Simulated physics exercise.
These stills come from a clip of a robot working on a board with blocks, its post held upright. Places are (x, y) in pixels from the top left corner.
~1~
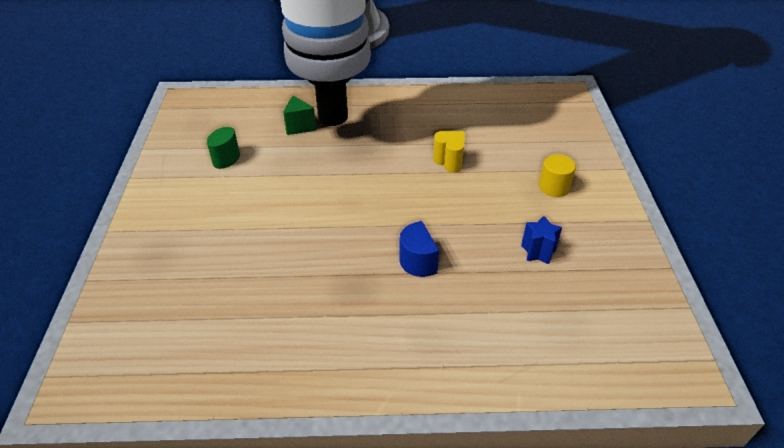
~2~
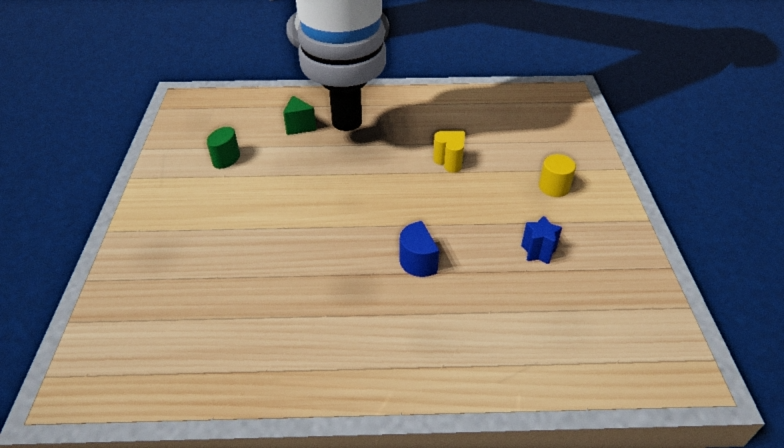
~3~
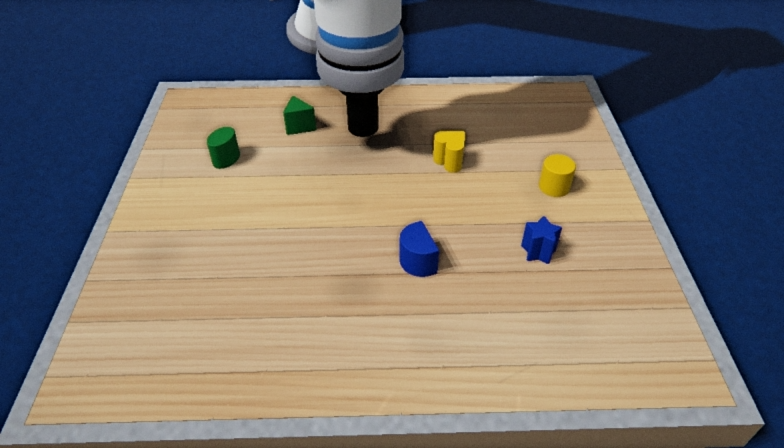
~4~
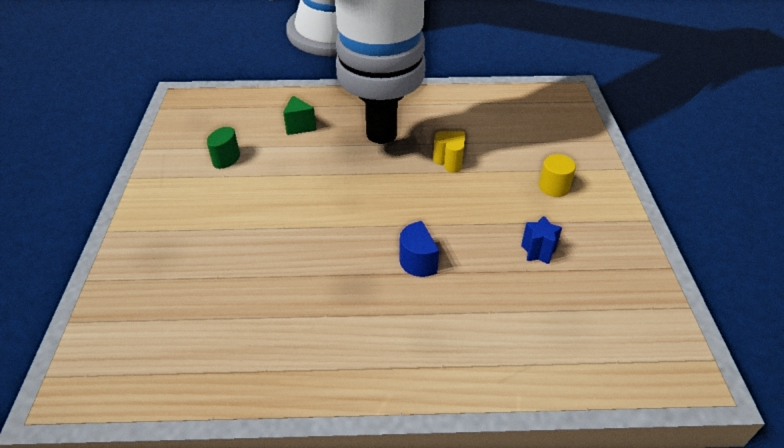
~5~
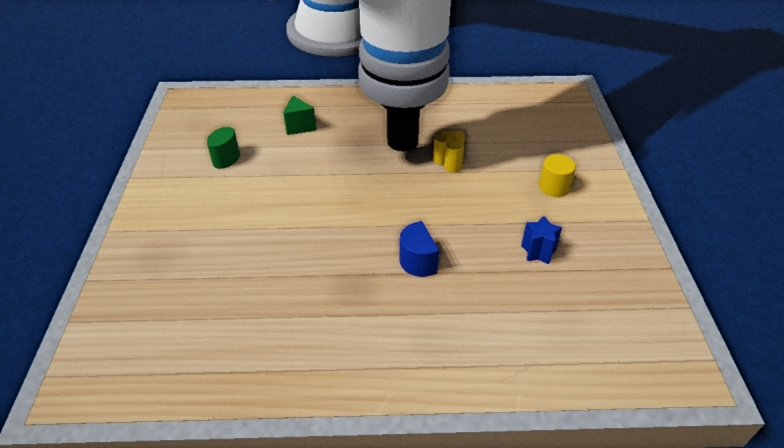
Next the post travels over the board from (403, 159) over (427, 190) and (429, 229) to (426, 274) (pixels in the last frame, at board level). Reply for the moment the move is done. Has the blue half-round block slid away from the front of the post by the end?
In short: No.
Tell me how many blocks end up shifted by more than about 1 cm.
The number will come to 1.
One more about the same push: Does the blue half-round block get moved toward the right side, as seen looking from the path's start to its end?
Yes, that is what happens.
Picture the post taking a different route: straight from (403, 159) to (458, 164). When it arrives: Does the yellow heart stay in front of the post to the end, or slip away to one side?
Pushed along.
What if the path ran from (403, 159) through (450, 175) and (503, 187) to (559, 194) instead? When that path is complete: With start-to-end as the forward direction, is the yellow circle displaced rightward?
Answer: No.
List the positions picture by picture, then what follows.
The first frame shows post's lower end at (333, 118); blue half-round block at (418, 238); yellow heart at (452, 139).
The second frame shows post at (347, 123); blocks still.
The third frame shows post at (363, 128); blocks still.
The fourth frame shows post at (382, 135); blocks still.
The fifth frame shows post at (403, 142); blue half-round block at (418, 238); yellow heart at (452, 139).
What follows on the original path. One third of the way, post at (428, 174); nothing pushed yet.
Two thirds of the way, post at (430, 213); nothing pushed yet.
At the end, post at (427, 257); blue half-round block at (406, 270), turned 20° anticlockwise; yellow heart still.
